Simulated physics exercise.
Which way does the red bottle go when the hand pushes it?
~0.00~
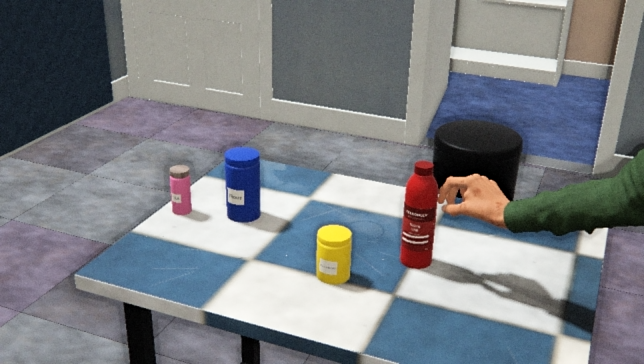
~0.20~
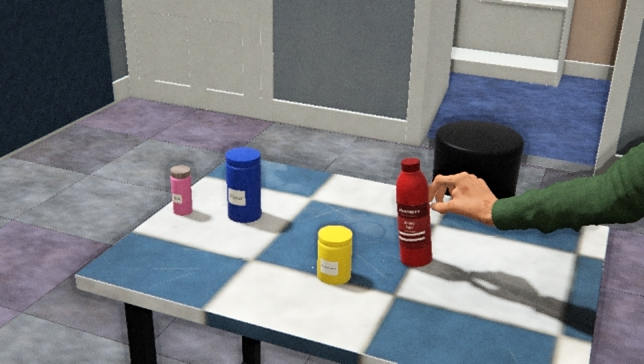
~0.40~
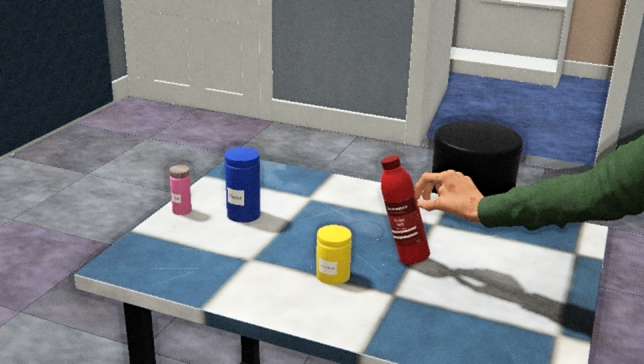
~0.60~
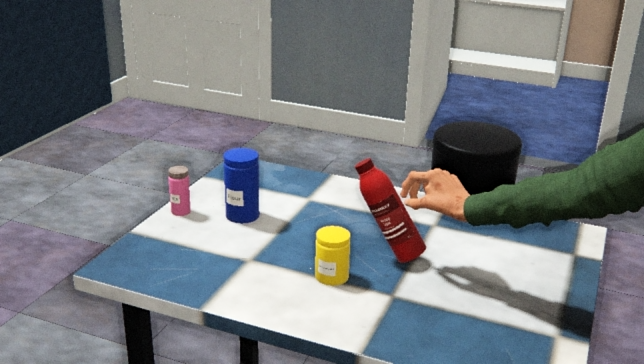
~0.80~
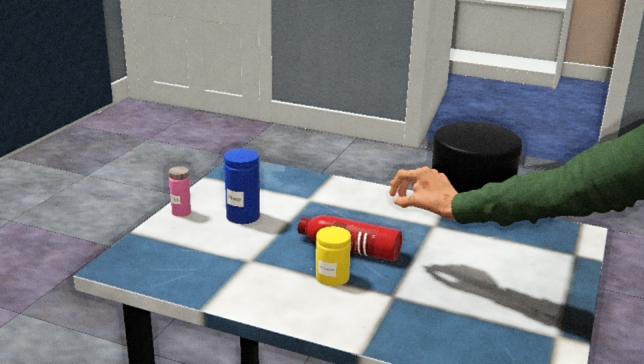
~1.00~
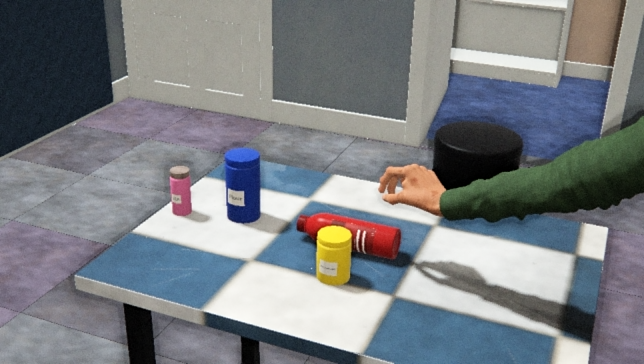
The red bottle moves to the left, tipping over onto its side on the table.
